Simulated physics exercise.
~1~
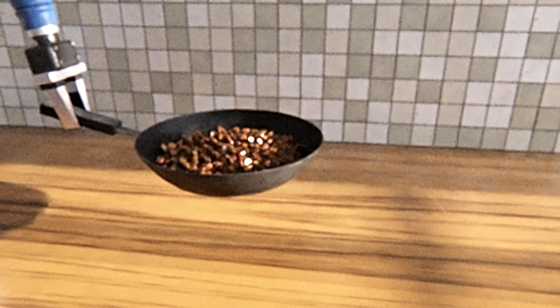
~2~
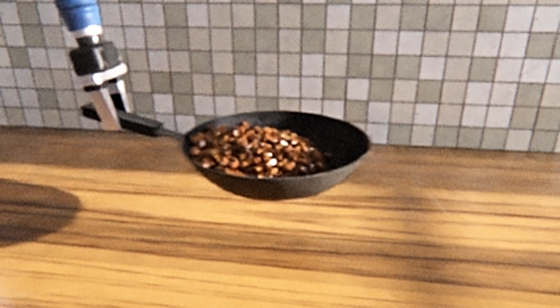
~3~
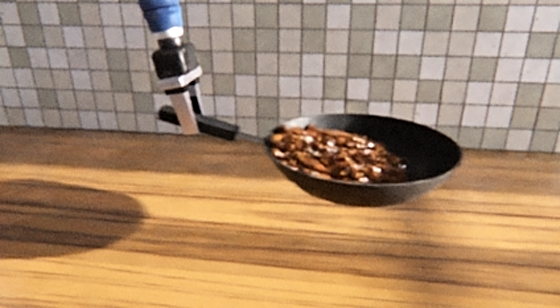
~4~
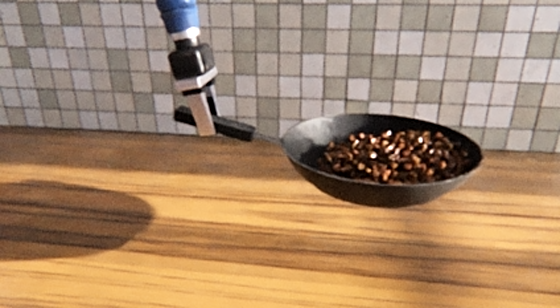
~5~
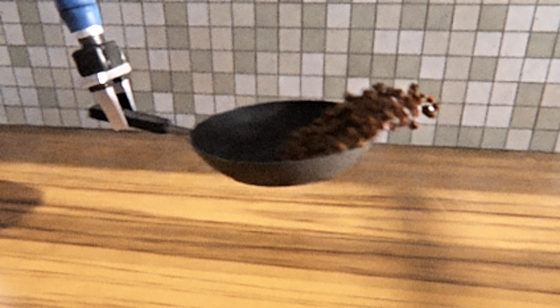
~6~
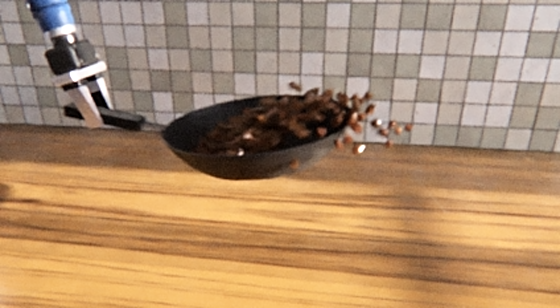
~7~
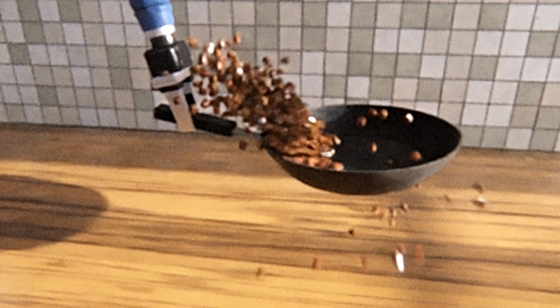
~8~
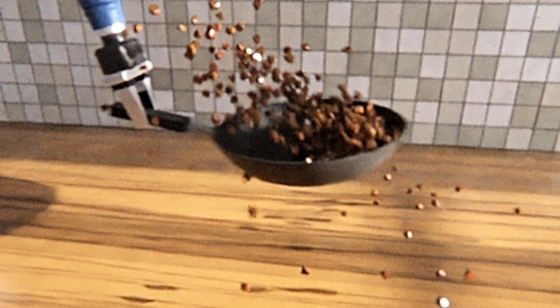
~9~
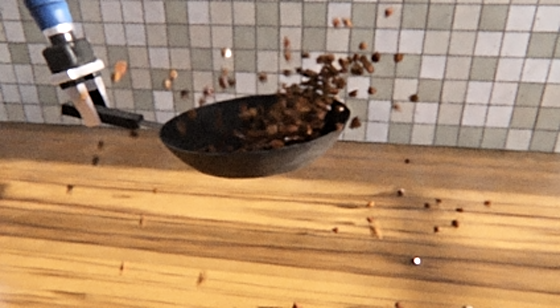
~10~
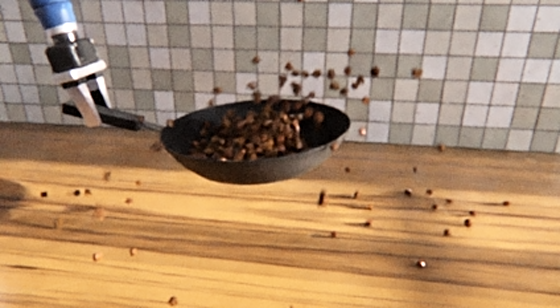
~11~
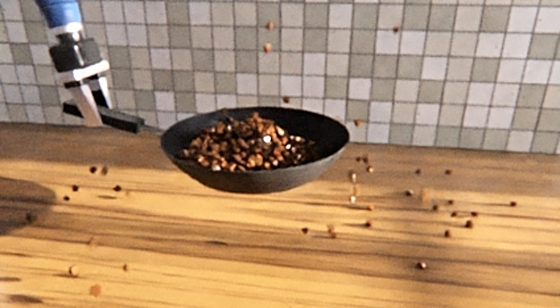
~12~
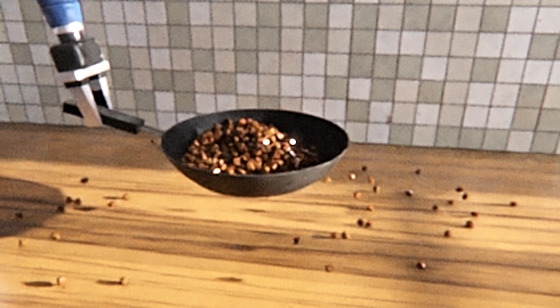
A robot arm held a black frying pan of small brown pellets above a wooden table, swung it right, then jerked it back and forth, tossing pellets into the air; most landed back in the pan, while some ended up scattered across the table.
